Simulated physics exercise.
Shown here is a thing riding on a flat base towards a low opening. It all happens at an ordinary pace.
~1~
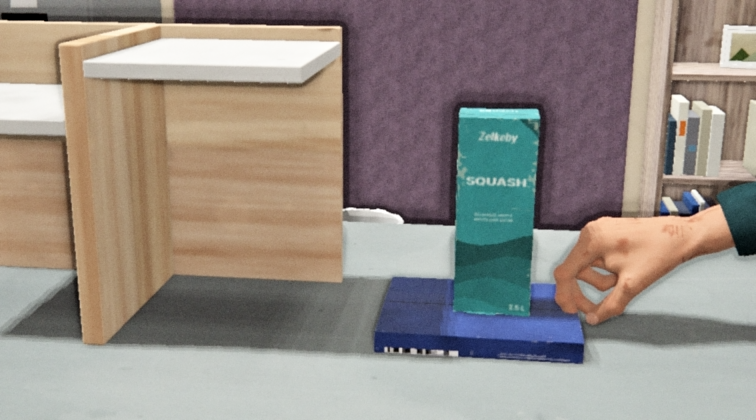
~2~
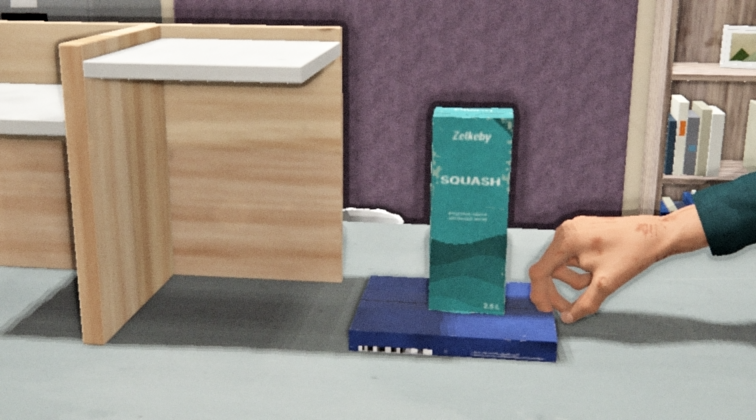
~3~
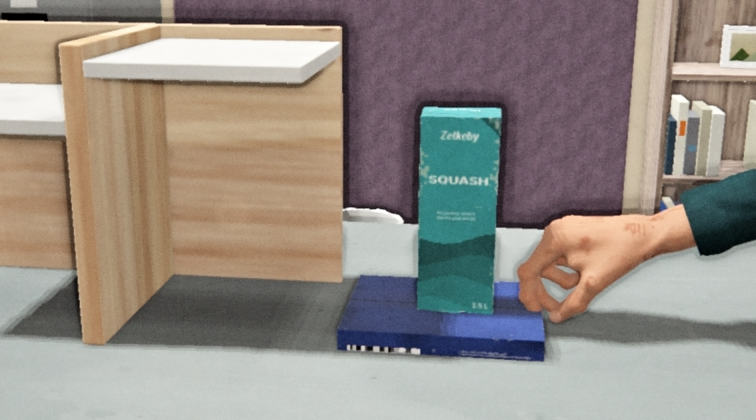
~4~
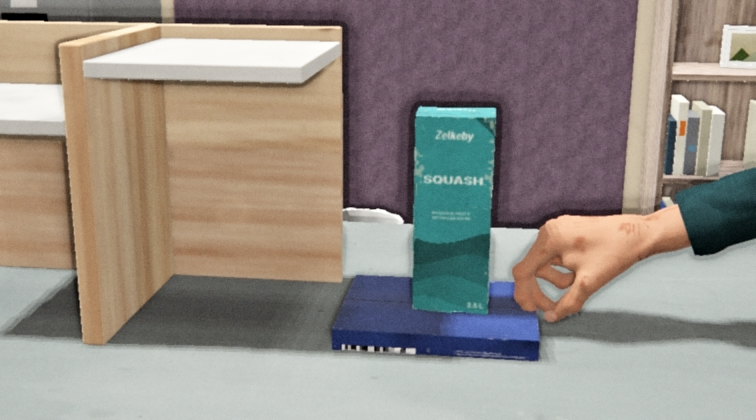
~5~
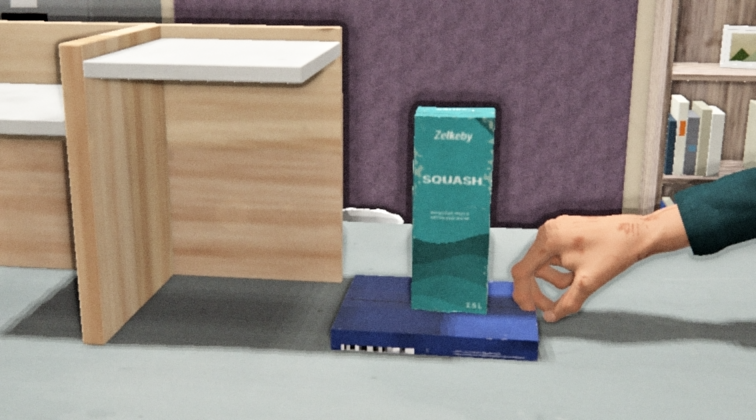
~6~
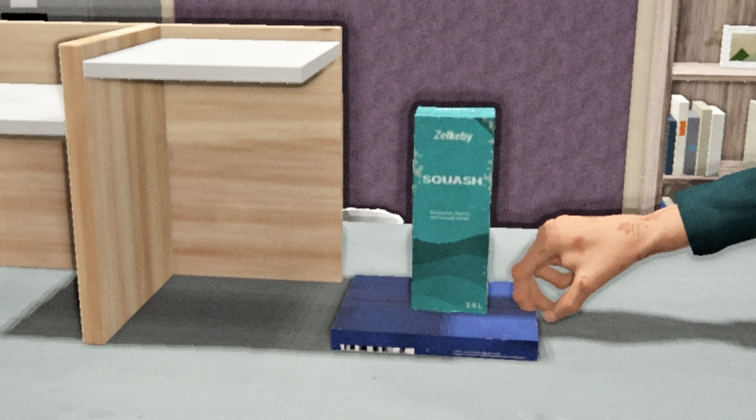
In this clip, a hand at the right slides a flat blue box with an upright turquoise carton on it a short way left toward a wooden shelf unit, the movement slowing until hand, box and carton are still.
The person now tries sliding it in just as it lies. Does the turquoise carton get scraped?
No, slips through.
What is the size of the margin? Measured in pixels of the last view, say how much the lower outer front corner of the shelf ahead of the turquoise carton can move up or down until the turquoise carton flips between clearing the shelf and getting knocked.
It takes a shift of 44 pixels in the downward direction.
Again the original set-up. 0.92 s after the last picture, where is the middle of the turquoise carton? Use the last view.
Near (363, 208).
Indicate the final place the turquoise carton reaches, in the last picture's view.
When everything stops, it's near (239, 203).
Then, 0.92 s on from there, turquoise carton riding along near (363, 207).
In the end, the turquoise carton clears the shelf, near (239, 202).
